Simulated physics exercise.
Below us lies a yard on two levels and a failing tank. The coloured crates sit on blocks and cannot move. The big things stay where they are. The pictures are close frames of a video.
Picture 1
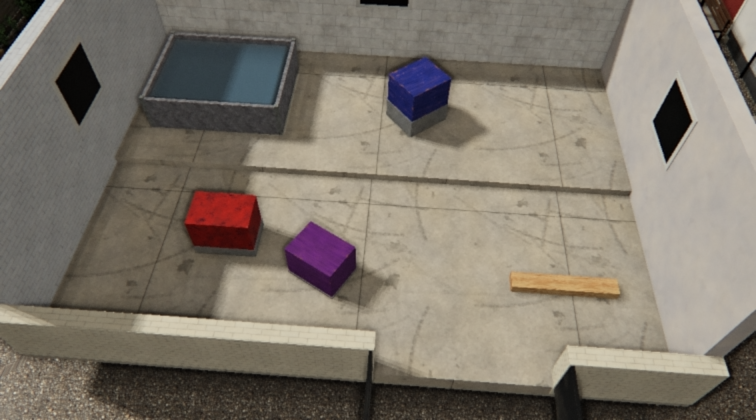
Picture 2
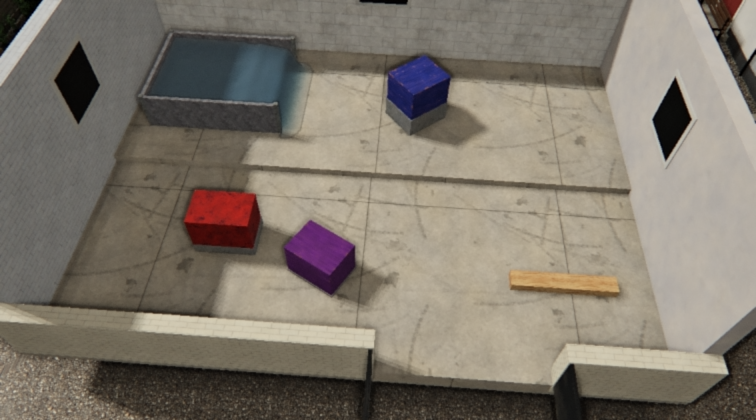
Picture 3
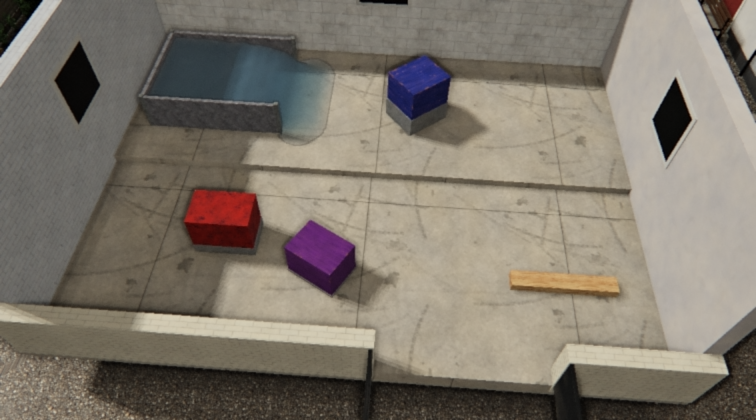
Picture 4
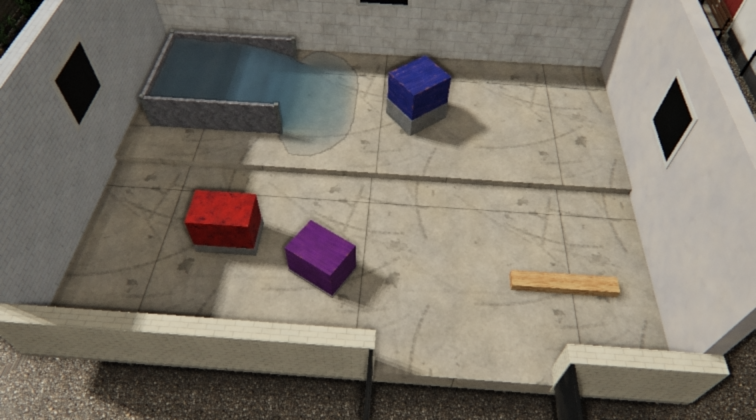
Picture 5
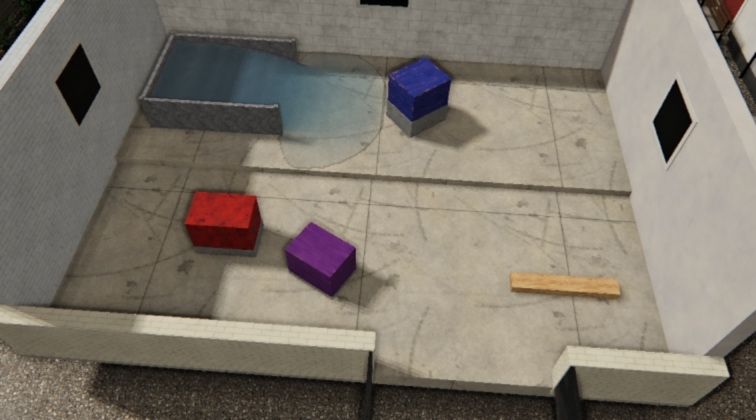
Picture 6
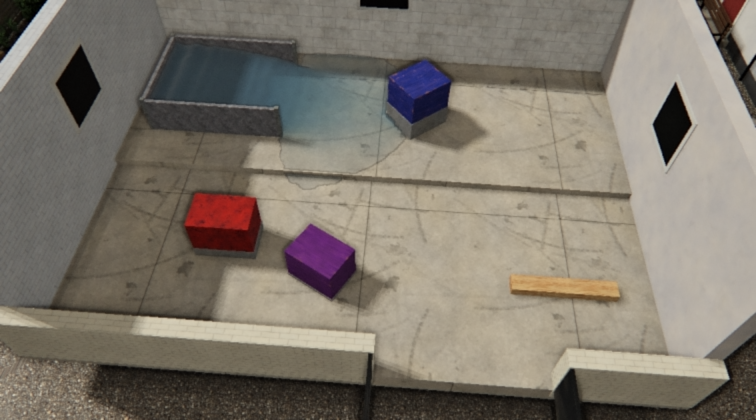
A gray tank opens on its right side and water spreads across the upper floor.
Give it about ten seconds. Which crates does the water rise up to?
In the end: The blue crate stays dry; the red crate stays dry; the purple crate gets wet.
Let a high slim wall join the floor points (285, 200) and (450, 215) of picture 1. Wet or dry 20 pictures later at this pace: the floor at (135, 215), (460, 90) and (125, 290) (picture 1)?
In turn: Dry, flooded, clear.
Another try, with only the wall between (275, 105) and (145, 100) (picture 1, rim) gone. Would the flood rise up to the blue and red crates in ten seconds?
In short: Blue stays dry; red is topped.
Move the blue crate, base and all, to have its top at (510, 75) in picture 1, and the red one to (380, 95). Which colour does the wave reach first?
The red crate.
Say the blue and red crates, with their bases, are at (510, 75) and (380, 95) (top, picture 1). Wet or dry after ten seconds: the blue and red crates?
My reading: The blue crate keeps dry; the red crate gets wet.
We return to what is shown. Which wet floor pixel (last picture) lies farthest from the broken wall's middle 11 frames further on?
At about (596, 76).
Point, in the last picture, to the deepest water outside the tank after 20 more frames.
Close to (599, 89).
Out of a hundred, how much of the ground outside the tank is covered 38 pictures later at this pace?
About 65 per cent.
A moment on, water covers 20 % of the floor; the blue crate water round its plinth, the red crate not reached, the purple crate not reached.
Next, water covers 35 % of the floor; the blue crate water round its plinth, the red crate not reached, the purple crate not reached.
Then, water covers 55 % of the floor; the blue crate water round its plinth, the red crate not reached, the purple crate water round its plinth.
Later, water covers 65 % of the floor; the blue crate water round its plinth, the red crate not reached, the purple crate water round its plinth.
In the end, water covers 80 % of the floor; the blue crate stayed above the water, the red crate stayed above the water, the purple crate was topped.
